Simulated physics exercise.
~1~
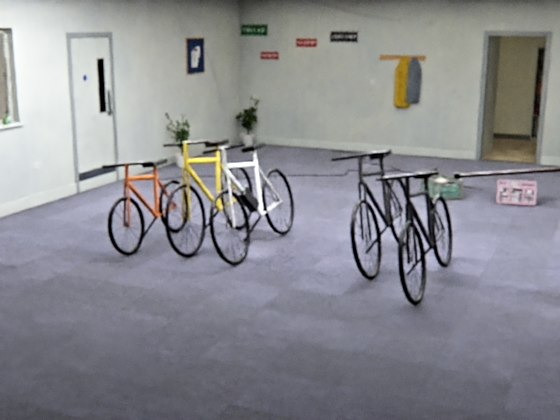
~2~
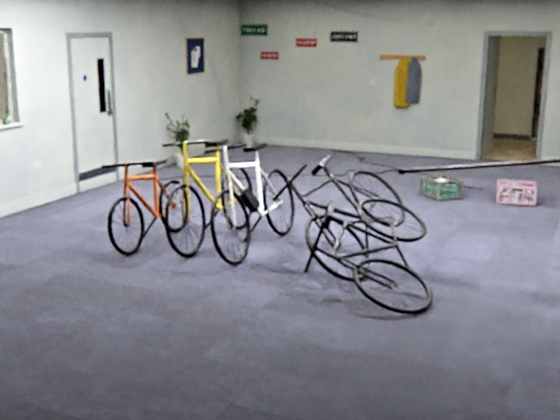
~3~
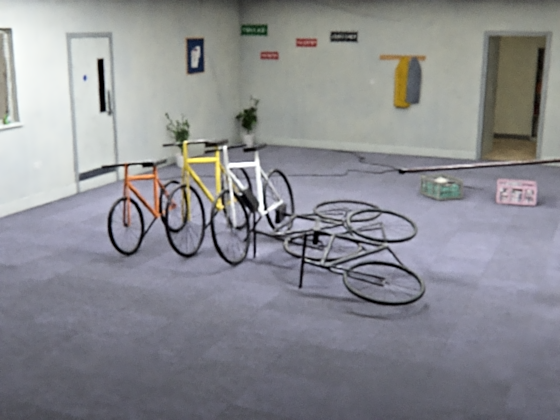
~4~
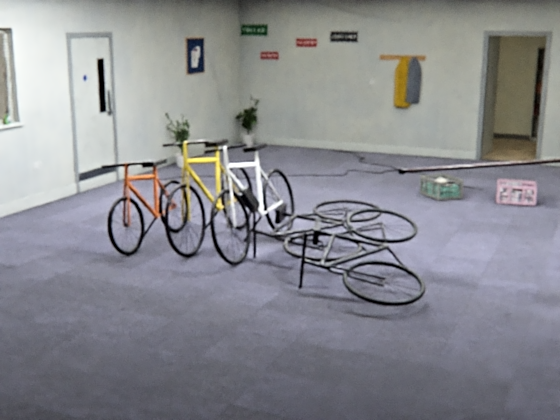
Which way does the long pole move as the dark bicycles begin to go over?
The pole moves to the left, coming in from the right side of the room.
At the start, five bicycles stand on a grey carpeted floor, with orange, yellow and white ones grouped on the left and two dark ones close together on the right. A long pole at the right side moves left towards the dark pair. Both dark bicycles tip over to the left, one leaning down onto the other beside the white bicycle. They sink further until they lie almost flat in an overlapping tangle, while the pole stays still. At the end, the dark pair rests on the floor, and the orange, yellow and white bicycles are still standing.
